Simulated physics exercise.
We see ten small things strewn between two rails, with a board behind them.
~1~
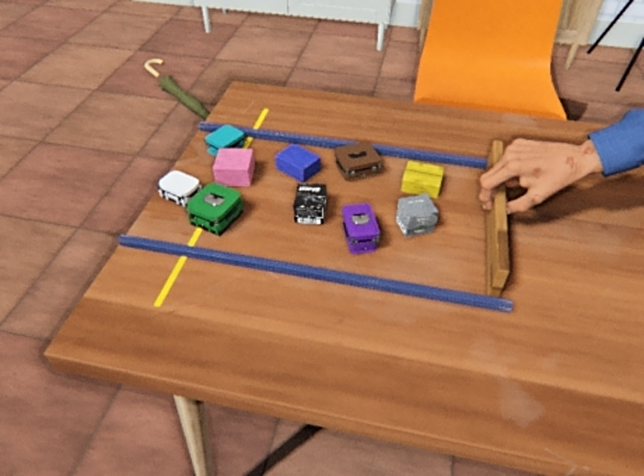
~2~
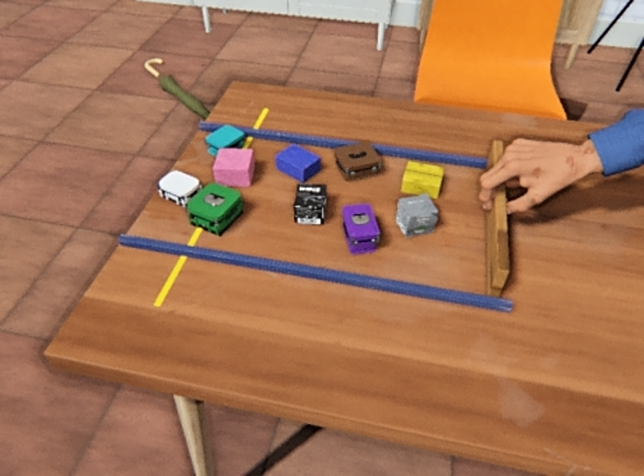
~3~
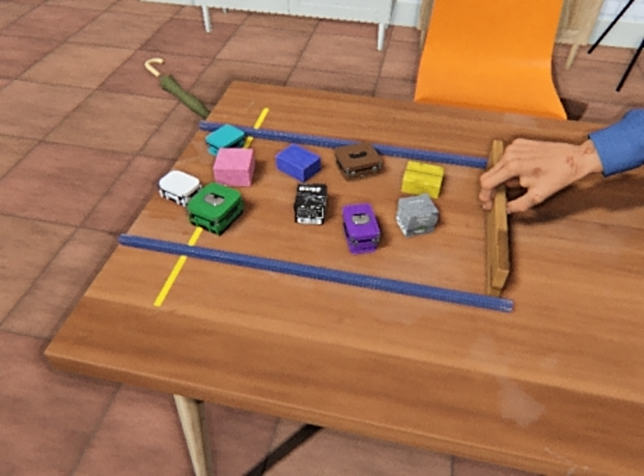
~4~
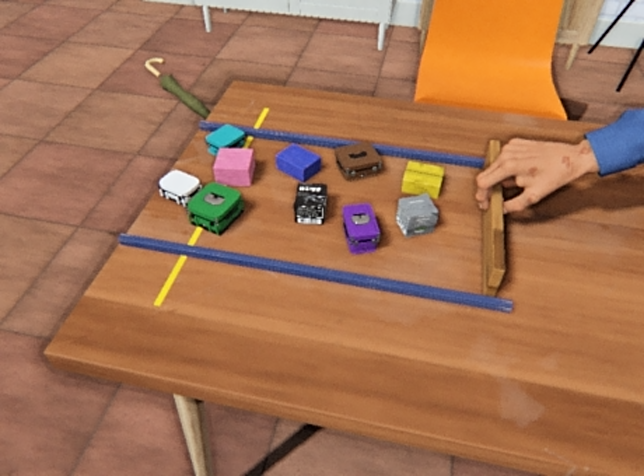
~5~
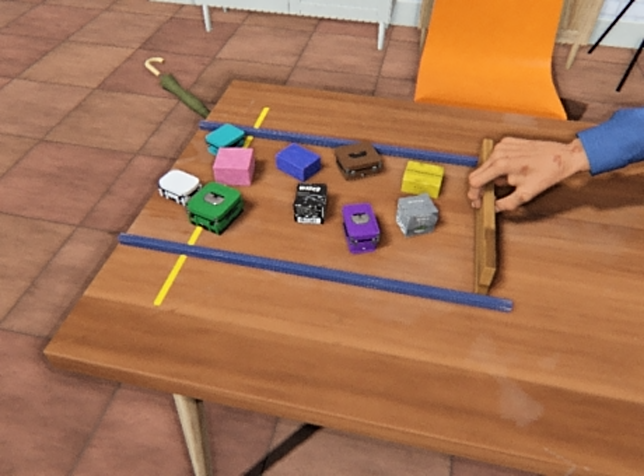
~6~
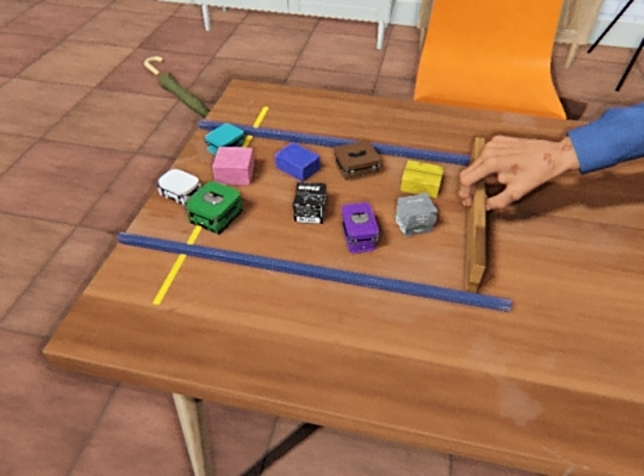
In this clip, small colourful cases and blocks sit between two blue rails on a wooden table, near a yellow strip. A hand holds a wooden board at the right, at first nearly still, then slides it slightly left.
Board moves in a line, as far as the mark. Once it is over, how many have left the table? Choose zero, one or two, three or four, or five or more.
Three or four of them have left the table.
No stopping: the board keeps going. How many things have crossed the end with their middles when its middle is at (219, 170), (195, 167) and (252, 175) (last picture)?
That makes 4, 7, 1.
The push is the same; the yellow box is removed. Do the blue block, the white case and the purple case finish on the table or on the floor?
Blue block: Still there. White case: Over the edge. Purple case: Still there.
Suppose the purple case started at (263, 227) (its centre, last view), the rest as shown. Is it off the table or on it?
Result for the purple case: It holds firm.
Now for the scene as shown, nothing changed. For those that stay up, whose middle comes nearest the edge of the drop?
Brown case.
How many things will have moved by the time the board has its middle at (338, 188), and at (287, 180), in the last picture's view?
At the first point the count is 7, at the second it's 9.
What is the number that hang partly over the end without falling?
The total would be 1.
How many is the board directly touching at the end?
In total, 3.
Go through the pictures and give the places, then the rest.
In the first picture, white case (181, 189); turquoise case (226, 143); pink block (235, 167); board (496, 212); tape (223, 187).
In the second picture, turquoise case (226, 142); yellow box (423, 179).
In the third picture, pink block (235, 167); board (496, 212).
In the fourth picture, white case (181, 189); blue block (299, 163).
In the fifth picture, turquoise case (226, 142); purple case (360, 229).
In the sixth picture, white case (180, 188); turquoise case (225, 141); pink block (234, 166); board (475, 209); tape (222, 186).
A little later, none off yet; white case at rest near (180, 188); turquoise case at rest near (225, 141); pink block at rest near (234, 166).
Next, none off yet; white case at rest near (179, 188); turquoise case moving near (222, 140); pink block shifted about its own width near (213, 170).
Later still, none off yet; white case shifted about its own width near (162, 198); turquoise case shifted about its own width near (191, 134); pink block shifted well along near (177, 176).
When it is over, the number that fall off is three or four; down, blue block, pink block, turquoise case and white case.
